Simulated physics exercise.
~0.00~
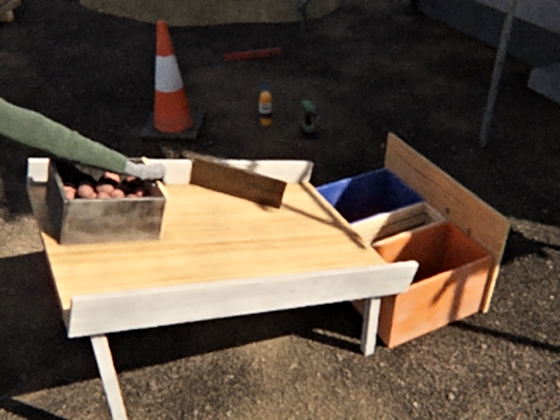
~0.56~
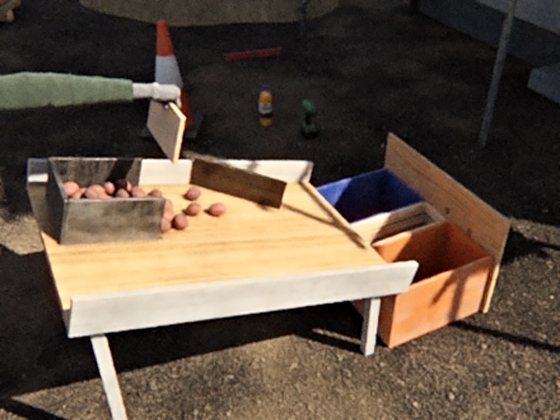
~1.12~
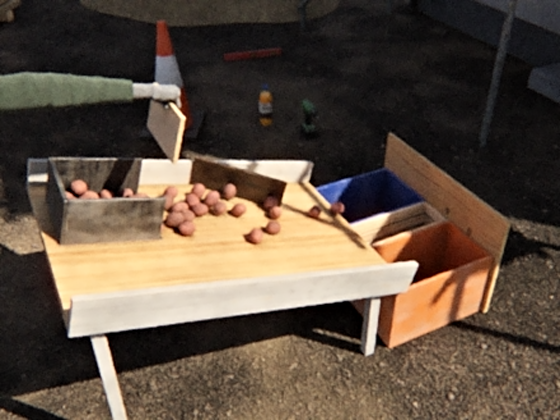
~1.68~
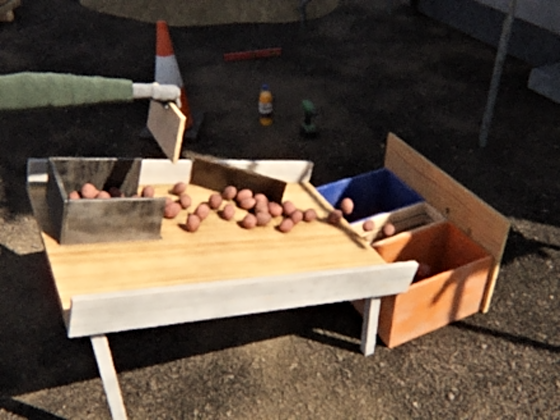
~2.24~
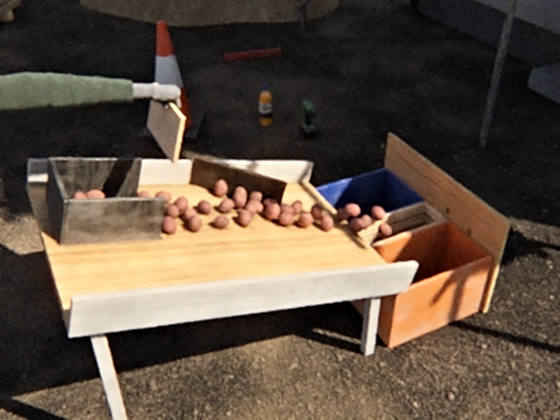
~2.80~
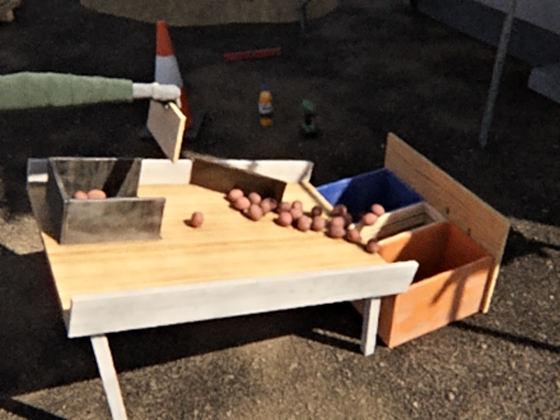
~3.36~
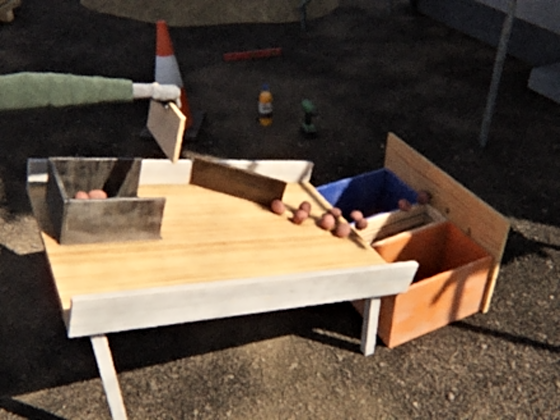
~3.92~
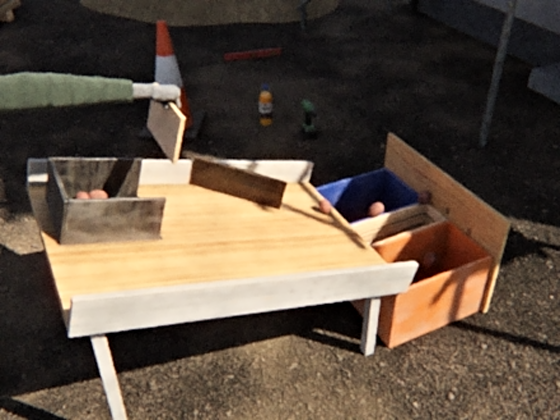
On dark, gritty ground outdoors, seen from slightly above, a pale wooden table with white edges slopes down to the right. A dark pen of reddish potatoes sits at its left end, an angled board stands part-way, and blue, wooden and orange boxes wait at the right, with a traffic cone behind. A green-sleeved arm lifts a small panel clear of the pen and holds it there. Potatoes spill out, roll rightward past the board in a loose stream and drop into the boxes. Finally the tabletop is bare, a couple remain in the pen, and the middle wooden box receives the most.
